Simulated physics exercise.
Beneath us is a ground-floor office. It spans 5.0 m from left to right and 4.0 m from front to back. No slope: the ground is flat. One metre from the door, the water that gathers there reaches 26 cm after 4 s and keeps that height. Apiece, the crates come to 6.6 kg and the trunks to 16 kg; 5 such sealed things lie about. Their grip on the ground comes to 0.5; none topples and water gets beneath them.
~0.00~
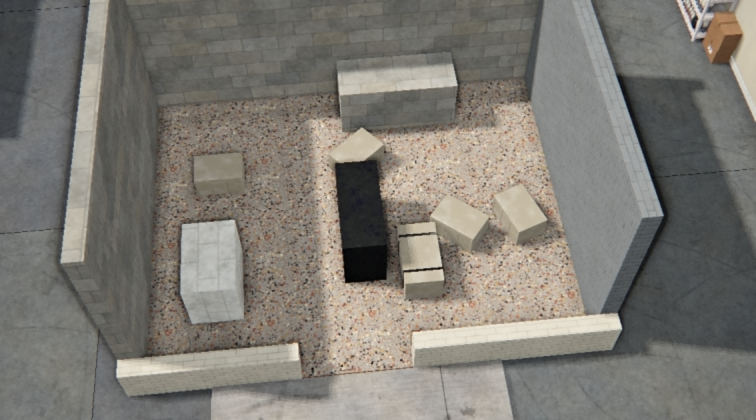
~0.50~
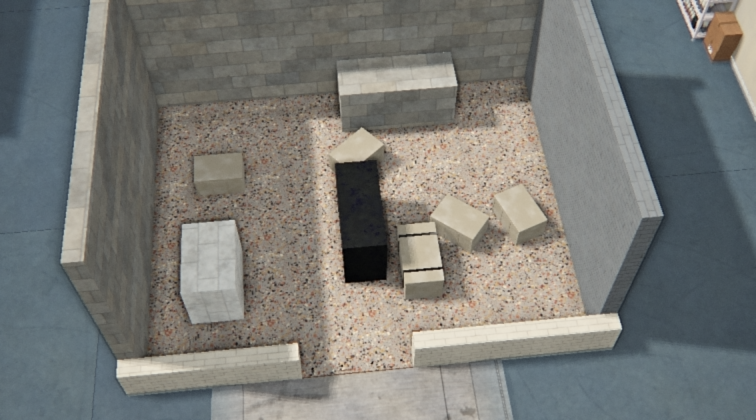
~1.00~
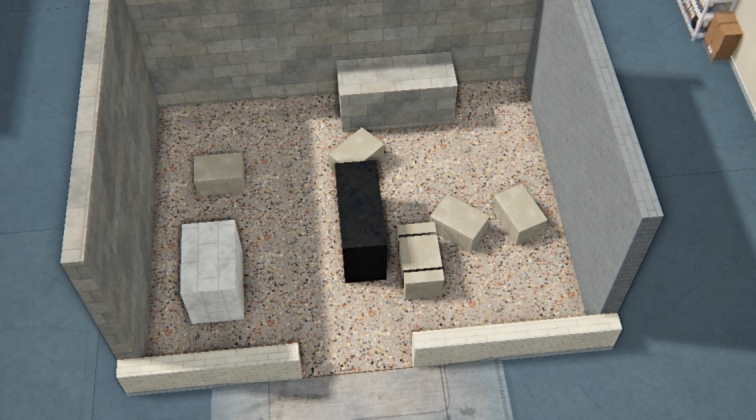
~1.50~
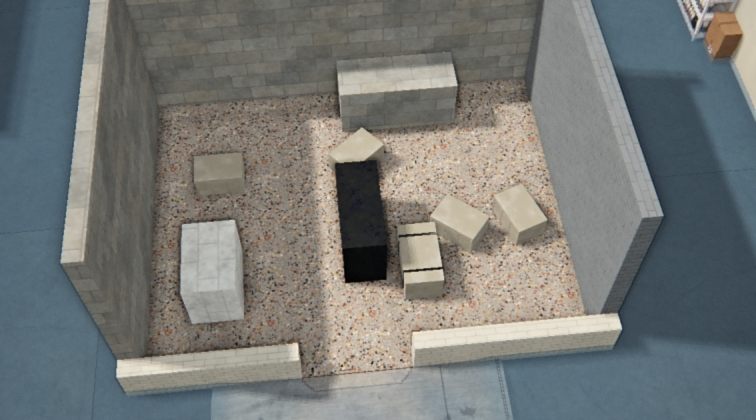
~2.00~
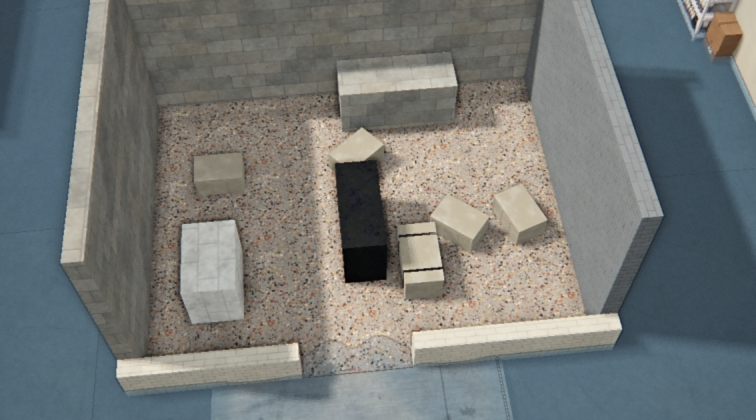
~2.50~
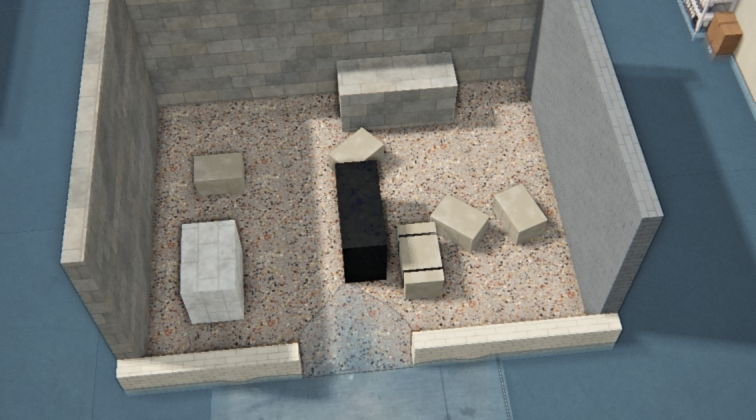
In a small walled room with a pebbly floor, pale blocks and a dark one stayed put while the grey ground outside turned blue, and then shallow water crept in through the front gap.
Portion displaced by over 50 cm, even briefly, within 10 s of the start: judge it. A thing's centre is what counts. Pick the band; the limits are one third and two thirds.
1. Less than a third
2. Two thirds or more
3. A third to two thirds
Two thirds or more (2).
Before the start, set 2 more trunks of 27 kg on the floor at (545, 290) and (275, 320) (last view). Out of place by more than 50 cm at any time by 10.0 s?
First one stays within it, second one stays within it.
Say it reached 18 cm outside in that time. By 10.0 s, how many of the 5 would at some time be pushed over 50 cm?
Then 4.
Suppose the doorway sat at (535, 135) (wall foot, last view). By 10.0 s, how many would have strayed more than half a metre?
Result: 4 of them.
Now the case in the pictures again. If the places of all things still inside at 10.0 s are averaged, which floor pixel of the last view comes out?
Close to (421, 137).
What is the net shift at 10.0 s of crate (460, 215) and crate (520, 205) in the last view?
Respectively 200 and 120 centimetres.
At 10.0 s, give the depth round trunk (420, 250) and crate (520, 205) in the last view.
13 and 15 cm.
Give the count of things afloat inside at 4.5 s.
I'd say 0 of them.
After 3.5 s 0 of 5 are over 50 cm from their spots; 0 afloat.
After 4.5 s 1 of 5 are over 50 cm from their spots; 0 afloat.
After 7.0 s 4 of 5 are over 50 cm from their spots; 4 afloat.
After 10.0 s 5 of 5 are over 50 cm from their spots, and 5 have been at some point; 5 afloat.
